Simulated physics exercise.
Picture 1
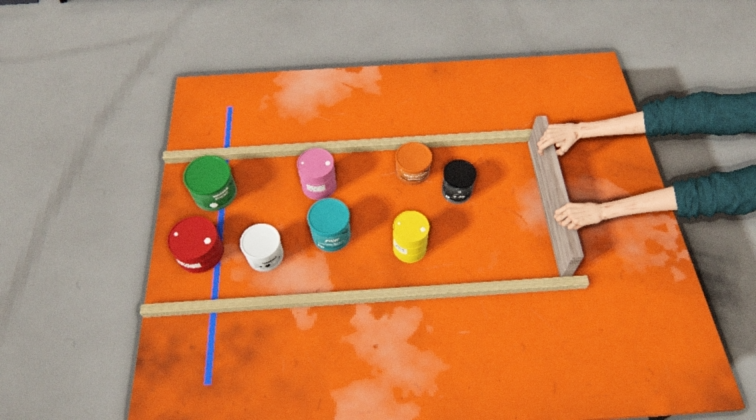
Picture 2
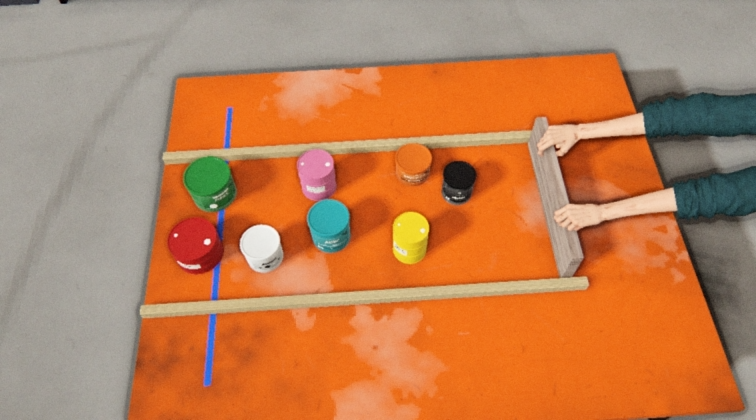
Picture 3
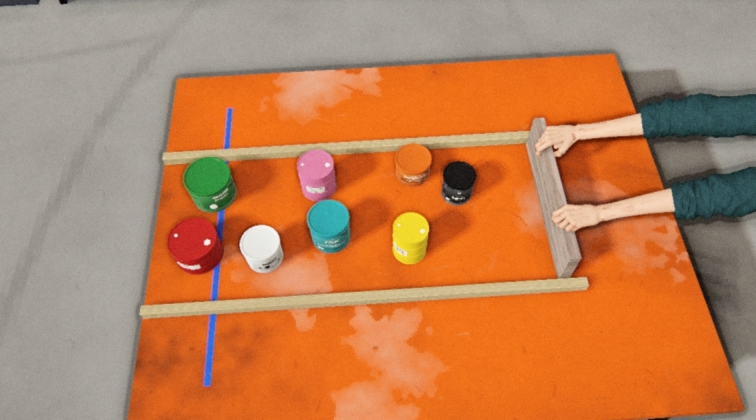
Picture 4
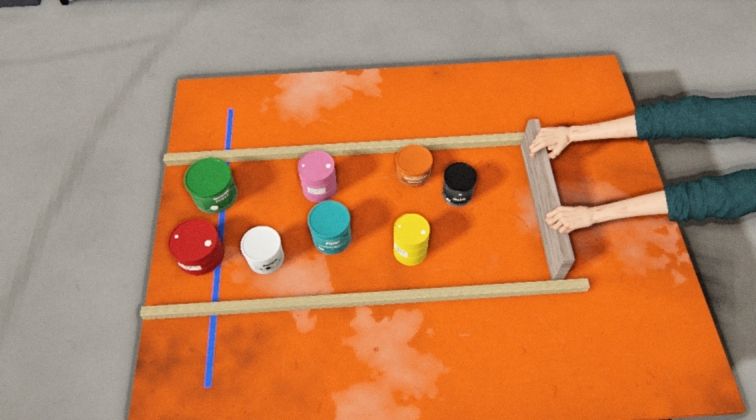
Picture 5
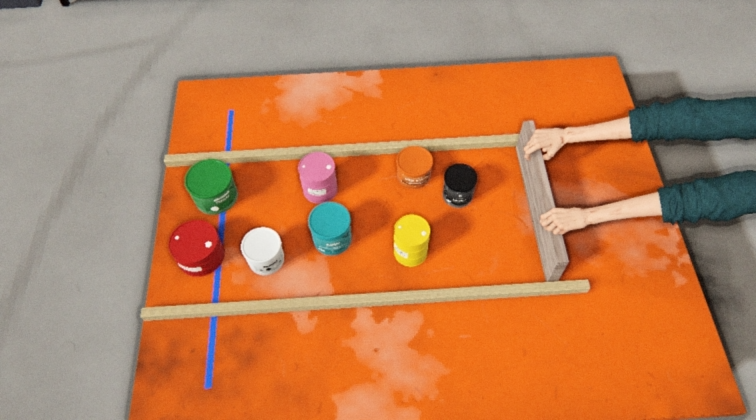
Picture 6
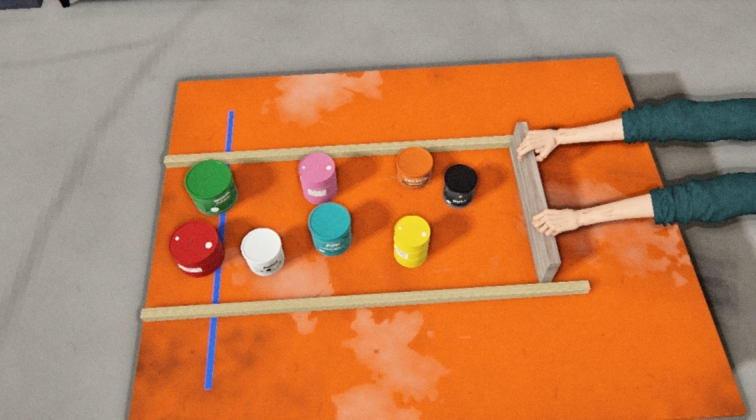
The footage shows eight colored cans standing between two wooden rails on an orange surface, some near a blue line at the left, while two hands slowly push a plank a short way left toward them without touching any.
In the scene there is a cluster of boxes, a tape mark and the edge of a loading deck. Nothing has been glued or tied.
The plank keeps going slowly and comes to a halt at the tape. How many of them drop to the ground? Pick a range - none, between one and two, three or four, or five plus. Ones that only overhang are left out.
Range: Between one and two.
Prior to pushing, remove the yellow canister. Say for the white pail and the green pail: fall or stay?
White pail stays put; green pail drops.
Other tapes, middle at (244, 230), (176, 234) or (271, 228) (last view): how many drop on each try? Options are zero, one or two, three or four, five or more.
In the order of the places given: Not one; three to four; none at all.
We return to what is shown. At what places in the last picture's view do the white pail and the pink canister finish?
In the last picture the first middle sits at (159, 287) and the other at (173, 194).
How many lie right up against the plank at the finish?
That number would be 4.
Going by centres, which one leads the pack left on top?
Foremost: The red canister.
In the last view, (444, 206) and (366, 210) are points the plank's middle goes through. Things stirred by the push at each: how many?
Tally at point one: 1; at point two: 5.
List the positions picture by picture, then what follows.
In the first picture, red canister (196, 245); green pail (211, 184); white pail (263, 248); plank (553, 194); tape (220, 227).
In the second picture, green pail (211, 185); turquoise pail (330, 227).
In the third picture, white pail (263, 250); plank (551, 196).
In the fourth picture, red canister (197, 247); orange pail (414, 167).
In the fifth picture, green pail (212, 187); black pail (459, 186).
In the sixth picture, red canister (197, 249); green pail (212, 188); white pail (264, 253); plank (533, 200); tape (221, 231).
Early on, none off yet; red canister at rest near (197, 249); green pail at rest near (212, 188); white pail at rest near (264, 253).
A while later, none off yet; red canister travelled a little near (190, 248); green pail travelled a little near (192, 188); white pail travelled about its own width near (223, 269).
Finally, the number that fall off is one or two; lost, green pail.
